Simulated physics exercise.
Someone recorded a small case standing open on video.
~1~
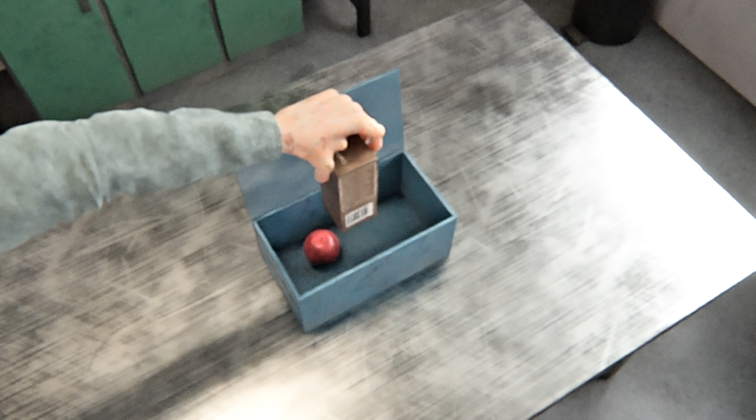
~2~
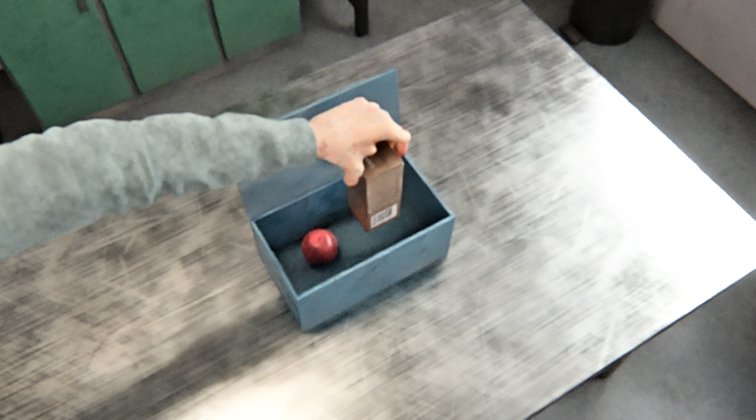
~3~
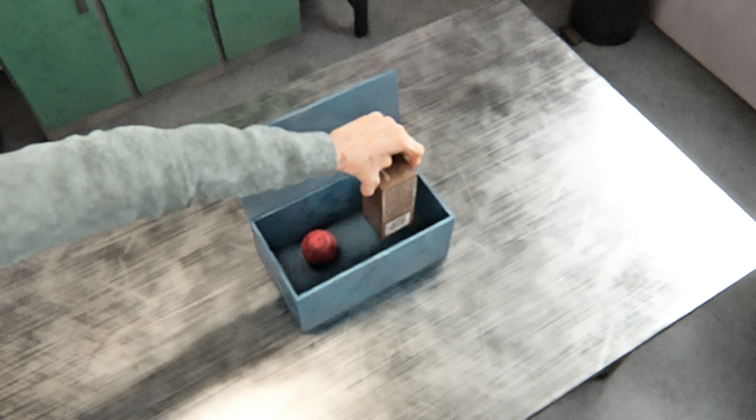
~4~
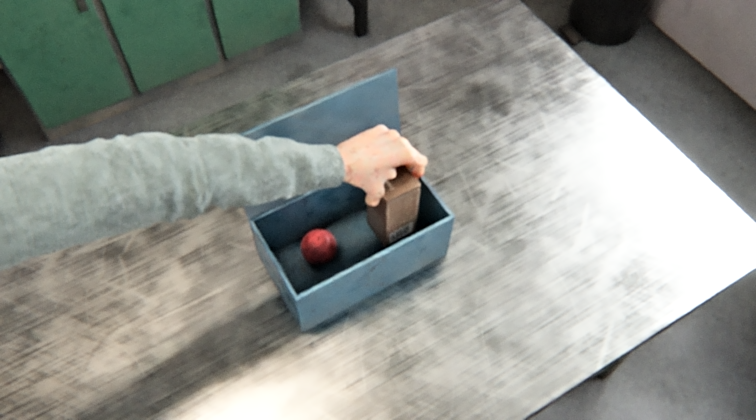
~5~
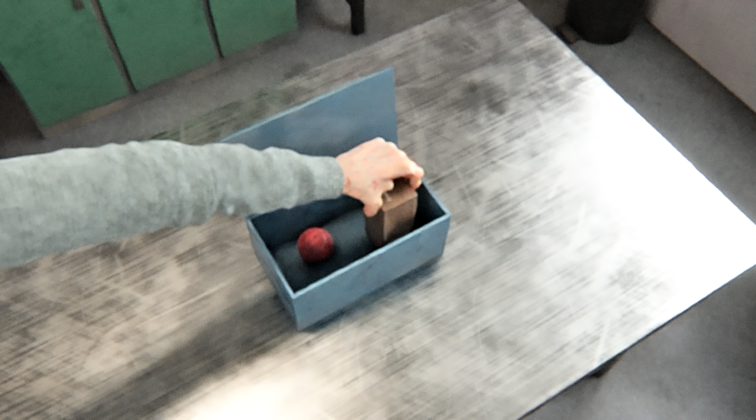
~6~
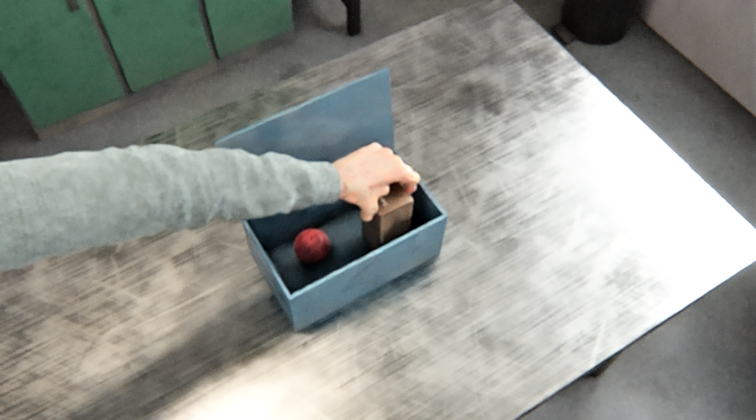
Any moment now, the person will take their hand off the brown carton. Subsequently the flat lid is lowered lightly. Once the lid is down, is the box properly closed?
Turns out there's not enough room for the lid.
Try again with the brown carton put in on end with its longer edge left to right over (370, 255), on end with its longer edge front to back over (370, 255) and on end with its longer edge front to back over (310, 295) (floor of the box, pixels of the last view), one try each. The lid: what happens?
First try: The lid remains open; second try: It remains open; third try: It remains open.
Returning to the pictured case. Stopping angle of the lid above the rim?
Some 25 degrees above the rim, more or less.
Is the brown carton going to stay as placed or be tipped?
In the end, the brown carton keeps its orientation.
Then, 1.10 s after the last picture, lid starting down.
Then, 1.60 s after the last picture, lid 57° above the rim.
Then, 1.90 s after the last picture, lid 35° above the rim.
At rest, lid 23° above the rim; both in place. Seen from the same camera at the end, brown carton near (386, 219).
